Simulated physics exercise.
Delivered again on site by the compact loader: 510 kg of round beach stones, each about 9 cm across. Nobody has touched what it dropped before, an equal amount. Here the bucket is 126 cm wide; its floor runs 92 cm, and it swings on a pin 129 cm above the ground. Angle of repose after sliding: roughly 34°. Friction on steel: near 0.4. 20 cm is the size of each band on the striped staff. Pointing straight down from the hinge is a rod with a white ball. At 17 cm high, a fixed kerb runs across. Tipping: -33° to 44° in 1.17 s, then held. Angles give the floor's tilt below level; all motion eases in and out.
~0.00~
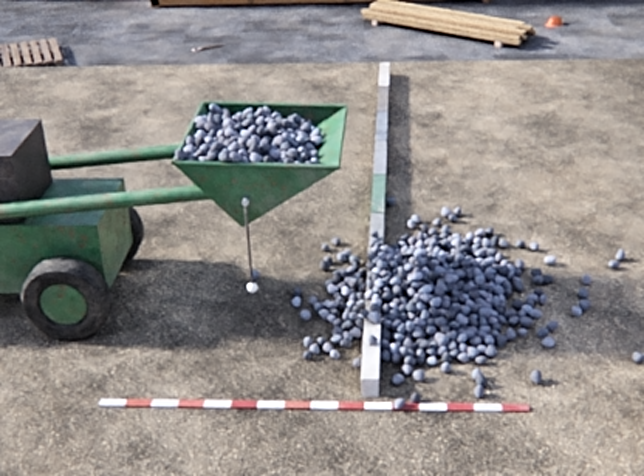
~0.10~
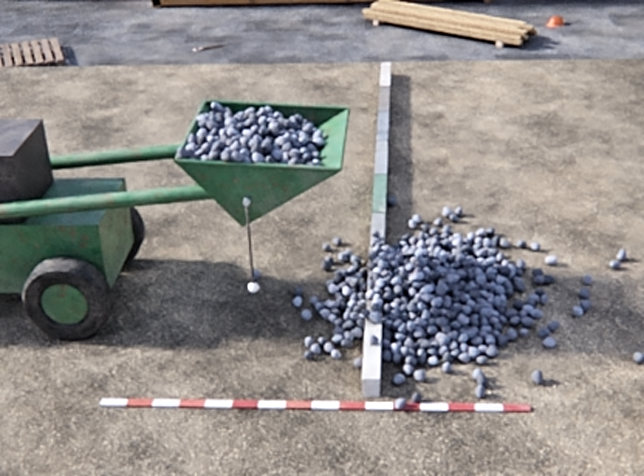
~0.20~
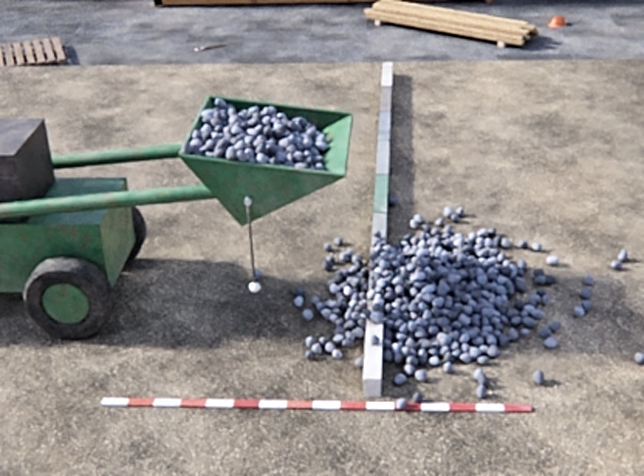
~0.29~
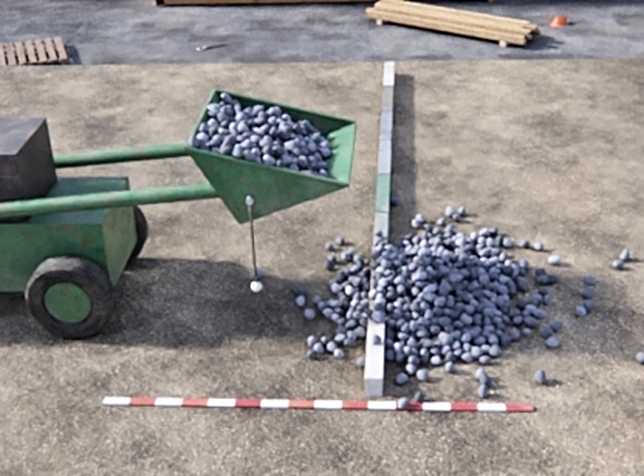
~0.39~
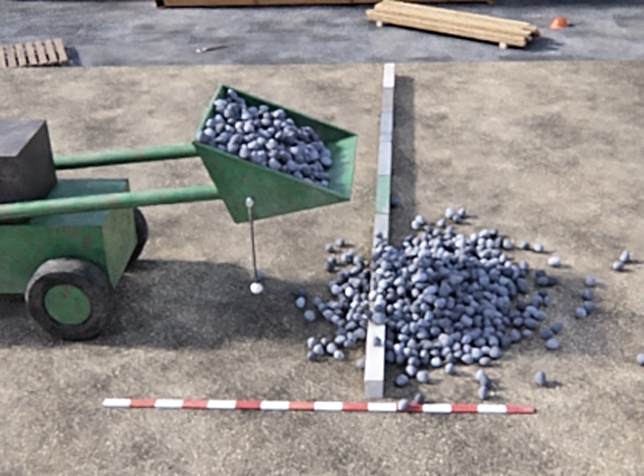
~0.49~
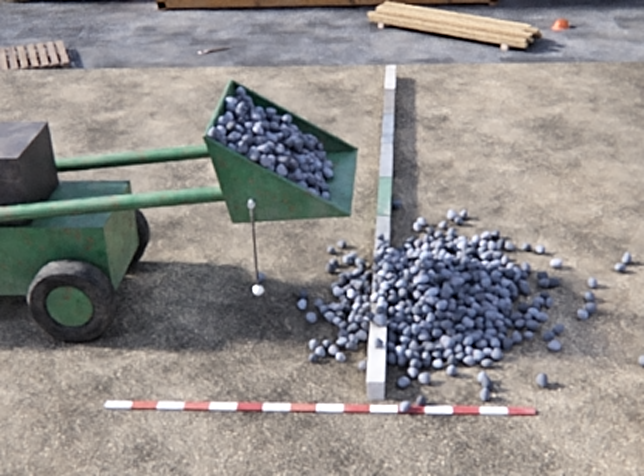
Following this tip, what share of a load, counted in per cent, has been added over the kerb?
29 per cent, roughly.
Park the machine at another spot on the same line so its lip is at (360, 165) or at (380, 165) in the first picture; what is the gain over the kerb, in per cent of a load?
Near 50 per cent from the first place, 75 from the second.
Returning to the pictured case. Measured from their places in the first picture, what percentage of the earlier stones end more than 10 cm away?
About 10 %.
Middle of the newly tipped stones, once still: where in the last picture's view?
Roughly at pixel (358, 289).
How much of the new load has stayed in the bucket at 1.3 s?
About 35 per cent is held.
After 0.9 s the floor is at 32°; in per cent of one load, 98 in the bucket, 17 on this side of the kerb, 86 over the kerb; the foremost stones are at (630, 290).
After 1.3 s the floor is at 44°; in per cent of one load, 34 in the bucket, 78 on this side of the kerb, 88 over the kerb; the foremost stones are at (630, 290).
After 1.6 s the floor is at 44°; in per cent of one load, 1 in the bucket, 92 on this side of the kerb, 107 over the kerb; the foremost stones are at (630, 290).
After 4.4 s the floor is at 44°; in per cent of one load, 0 in the bucket, 86 on this side of the kerb, 115 over the kerb; the foremost stones are at (630, 290). Net gain over the kerb, 29.
